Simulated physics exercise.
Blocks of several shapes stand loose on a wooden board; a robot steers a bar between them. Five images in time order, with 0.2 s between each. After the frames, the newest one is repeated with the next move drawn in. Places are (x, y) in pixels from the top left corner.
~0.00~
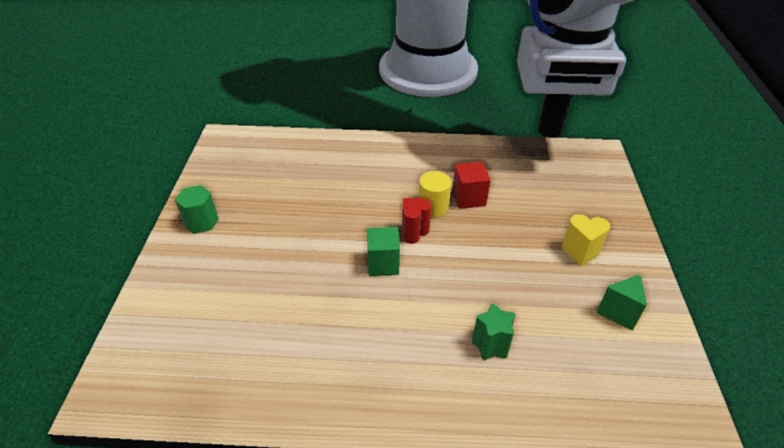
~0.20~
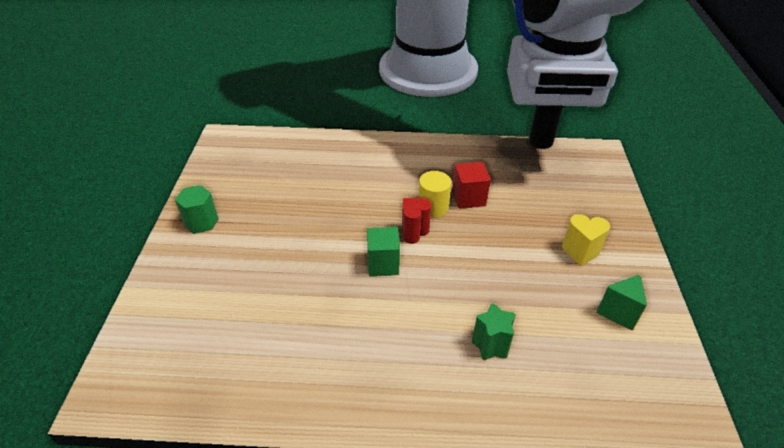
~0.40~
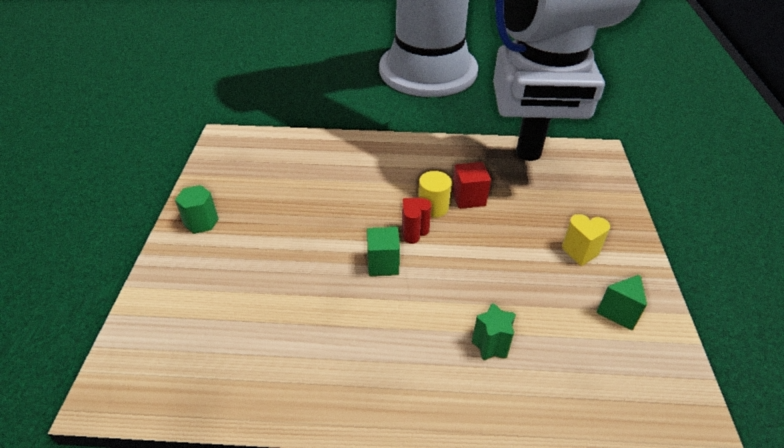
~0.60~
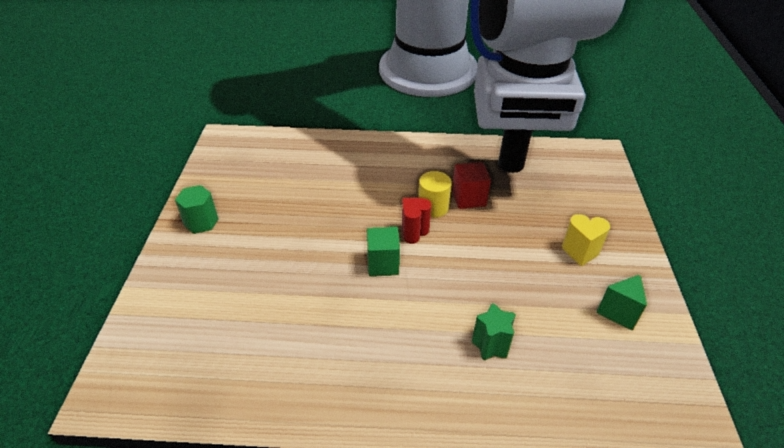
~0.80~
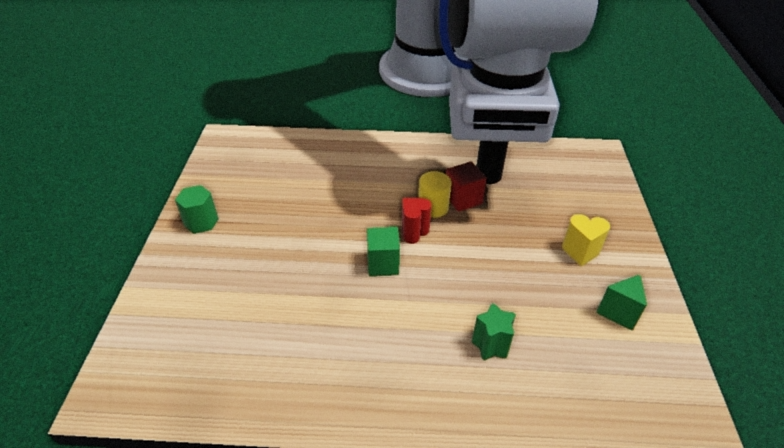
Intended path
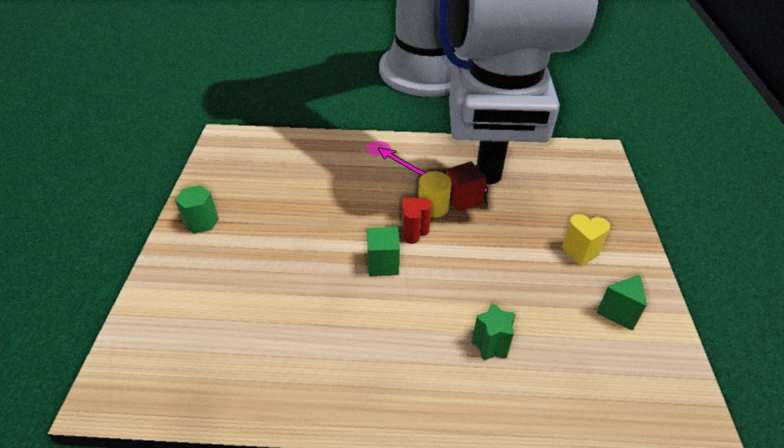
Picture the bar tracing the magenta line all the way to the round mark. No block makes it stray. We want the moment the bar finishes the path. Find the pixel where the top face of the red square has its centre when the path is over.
My estimate: (442, 172).
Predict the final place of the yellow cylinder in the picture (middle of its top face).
For the centre of its top, I'd go with (421, 188).
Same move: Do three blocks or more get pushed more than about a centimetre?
I expect not.
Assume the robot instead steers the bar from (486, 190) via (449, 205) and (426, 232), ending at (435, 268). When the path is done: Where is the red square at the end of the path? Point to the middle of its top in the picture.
So, by the moment the path ends, you'll find the top centre of the red square at (399, 197).
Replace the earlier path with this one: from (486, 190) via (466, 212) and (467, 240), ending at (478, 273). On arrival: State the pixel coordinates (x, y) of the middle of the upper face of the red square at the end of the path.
Its top middle will sit at (437, 190).
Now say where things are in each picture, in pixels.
In the first frame, bar's lower end at (549, 131); yellow cylinder at (435, 181); red square at (473, 172).
In the second frame, bar at (541, 142); blocks still.
In the third frame, bar at (528, 154); blocks still.
In the fourth frame, bar at (511, 165); blocks still.
In the fifth frame, bar at (488, 176); yellow cylinder at (435, 181); red square at (467, 173).
Drawn move, from (486, 190) over (425, 174) to (379, 148).
The first path, step by step. One third of the way, bar at (445, 167); yellow cylinder at (421, 188); red square at (442, 172), turned 45° anticlockwise.
Two thirds of the way, bar at (409, 152); yellow cylinder at (421, 188); red square at (442, 172), turned 45° anticlockwise.
At the end, bar at (379, 135); yellow cylinder at (421, 188); red square at (442, 172), turned 45° anticlockwise.
